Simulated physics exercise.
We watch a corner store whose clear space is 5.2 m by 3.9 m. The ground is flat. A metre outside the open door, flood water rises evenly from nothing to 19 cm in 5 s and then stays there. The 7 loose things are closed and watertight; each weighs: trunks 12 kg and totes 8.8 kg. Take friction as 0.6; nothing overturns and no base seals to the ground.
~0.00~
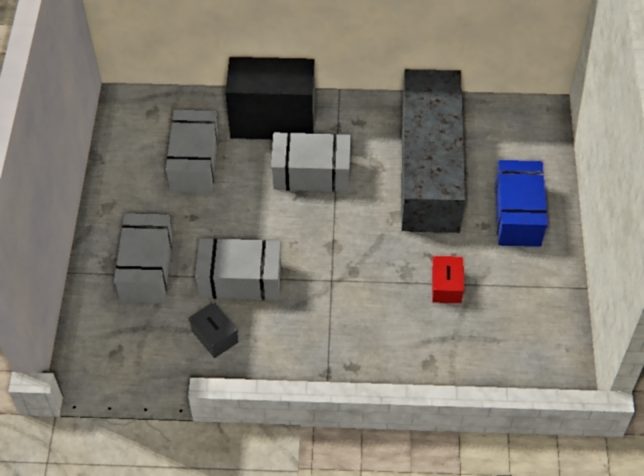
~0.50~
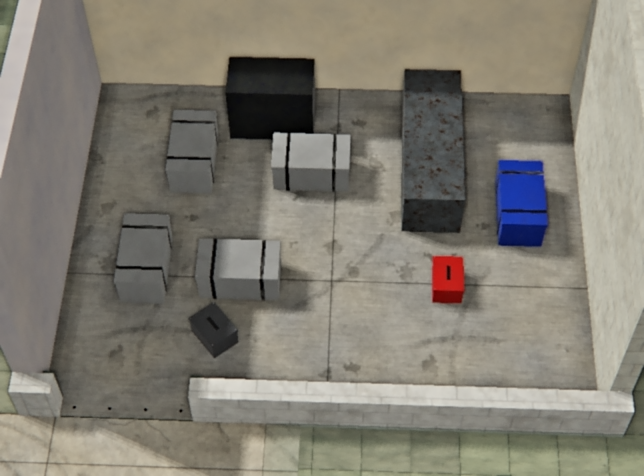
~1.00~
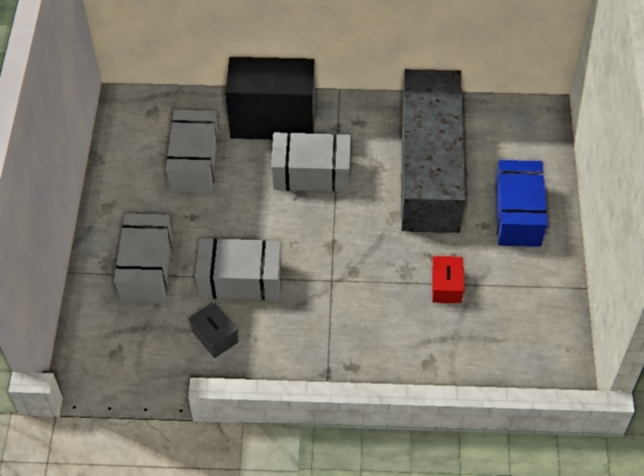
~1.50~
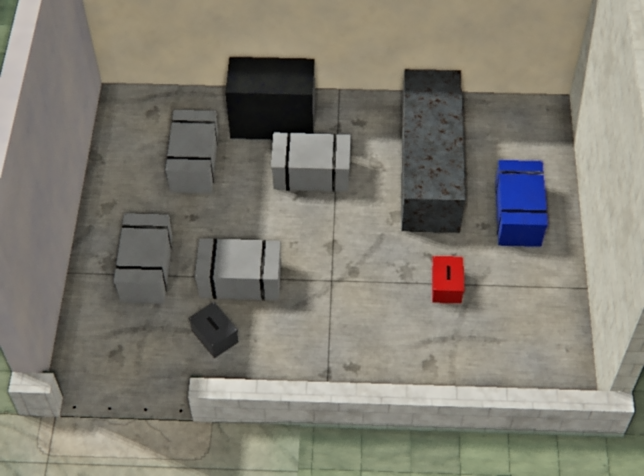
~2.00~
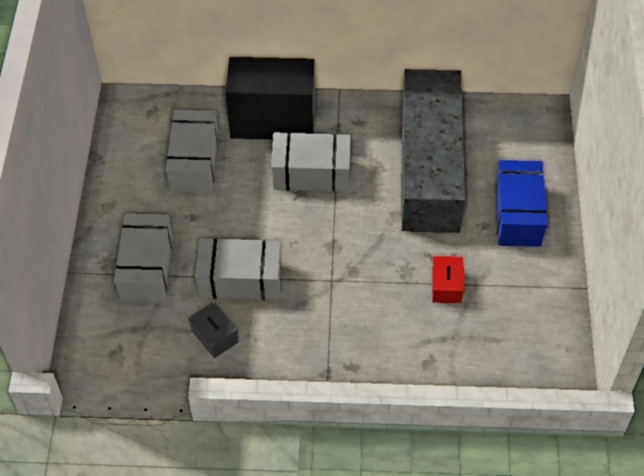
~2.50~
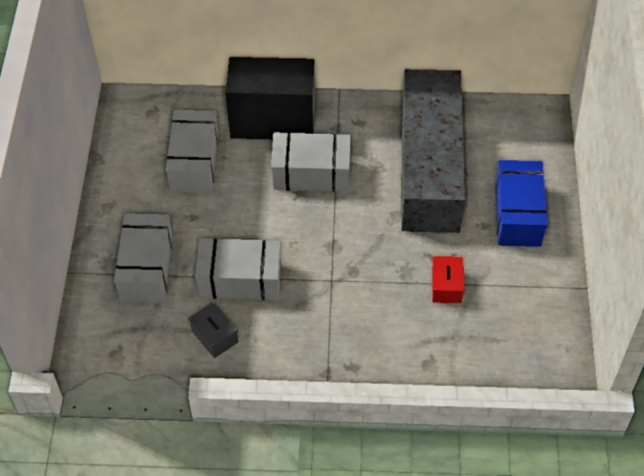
Greenish water spreads over the pale paving outside a walled storeroom, coming in from both sides until it covers the ground before the open doorway at lower left. A thin, curved-edged sheet then slips just inside the opening, while the blue trunk, red tote, and grey and black boxes stay still.
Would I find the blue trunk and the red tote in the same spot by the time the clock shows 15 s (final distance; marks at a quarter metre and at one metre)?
Blue trunk stays put, red tote holds its place.
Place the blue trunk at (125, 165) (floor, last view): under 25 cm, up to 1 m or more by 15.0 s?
It moves a short way.
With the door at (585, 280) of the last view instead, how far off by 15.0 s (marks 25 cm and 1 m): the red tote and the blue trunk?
In that case the red tote gets carried off, the blue trunk moves a short way.
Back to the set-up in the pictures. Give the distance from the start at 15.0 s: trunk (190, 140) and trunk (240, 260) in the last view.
In turn: 200 cm, 80 cm.
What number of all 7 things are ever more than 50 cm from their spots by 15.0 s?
I count 4.
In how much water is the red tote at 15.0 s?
Roughly 7 cm.
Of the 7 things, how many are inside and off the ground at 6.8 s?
I count 1.
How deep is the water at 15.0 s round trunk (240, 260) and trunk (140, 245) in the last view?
Roughly 7 and 13 cm.
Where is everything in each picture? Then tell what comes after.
In the first frame, the blue trunk at (523, 192), on the bottom; the red tote at (449, 273), on the bottom; water covers 0.0 m2; 0 of 7 have shifted.
In the second frame, the blue trunk at (523, 192) rests on the ground; the red tote at (449, 273) rests on the ground; 0.0 m2 under water; 0 of 7 have shifted.
In the third frame, the blue trunk at (523, 192) rests on the ground; the red tote at (449, 273), on the bottom; water covers 0.0 m2; 0 of 7 have shifted.
In the fourth frame, the blue trunk at (523, 192), on the bottom; the red tote at (449, 273) rests on the ground; 0.0 m2 under water; 0 of 7 have shifted.
In the fifth frame, the blue trunk at (523, 192) rests on the ground; the red tote at (449, 273), on the bottom; 0.0 m2 under water; 0 of 7 have shifted.
In the sixth frame, the blue trunk at (523, 192) rests on the ground; the red tote at (449, 273), on the bottom; water covers 0.2 m2; 0 of 7 have shifted.
After 3.5 s the blue trunk is near (523, 192), 0.0 m from its start, aground; the red tote is near (449, 273), 0.0 m from its start, aground; 0 afloat.
After 6.8 s the blue trunk is near (523, 192), 0.0 m from its start, aground; the red tote is near (449, 273), 0.0 m from its start, aground; 1 afloat.
After 11.0 s the blue trunk is near (523, 192), 0.0 m from its start, aground; the red tote is near (449, 273), 0.0 m from its start, aground; 3 afloat.
After 15.0 s the blue trunk is near (523, 192), 0.0 m from its start, afloat; the red tote is near (449, 273), 0.0 m from its start, aground; 5 afloat.
